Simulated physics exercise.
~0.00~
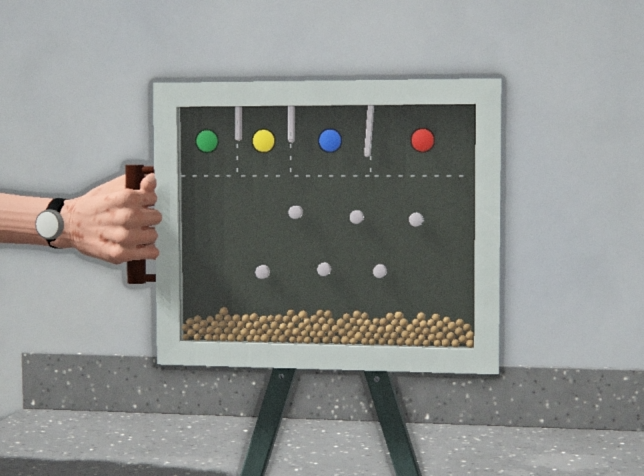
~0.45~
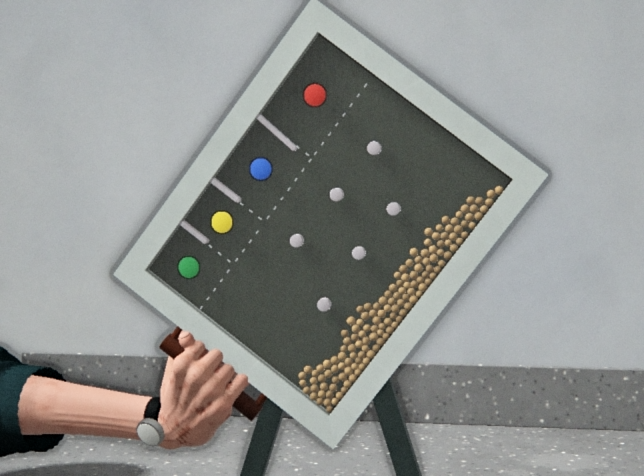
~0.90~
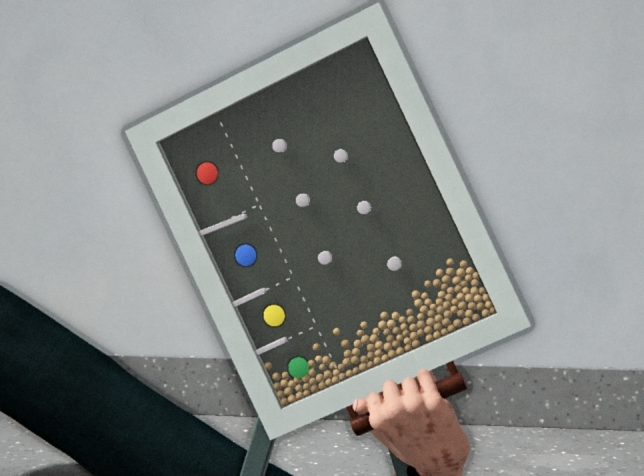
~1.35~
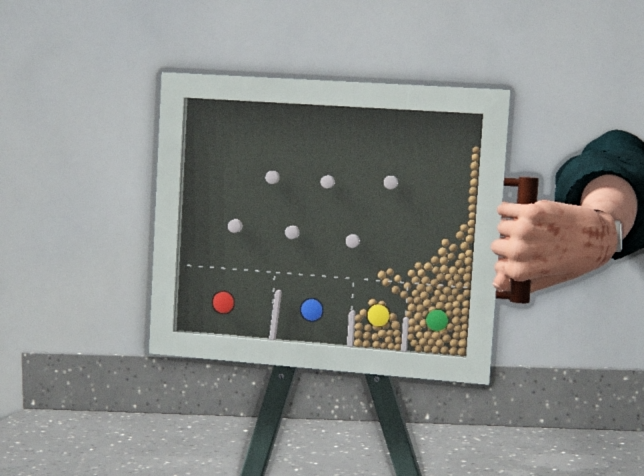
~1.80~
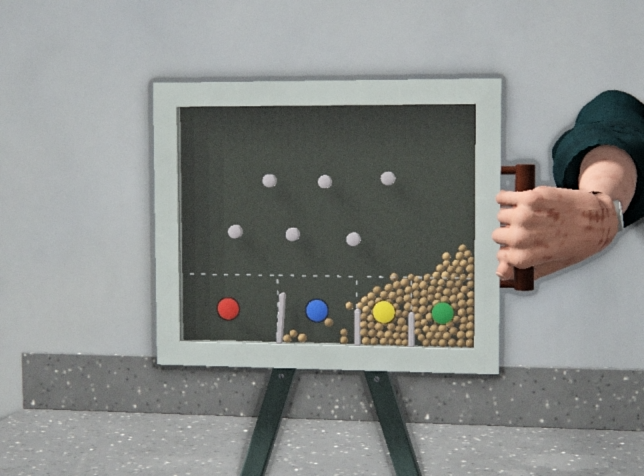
Against a grey wall, a hand turned a framed case of small wooden beads anticlockwise until it was upside down, and the beads slid along the side and heaped at the right, mostly around the green and yellow dots, with hardly any near blue and none by red.
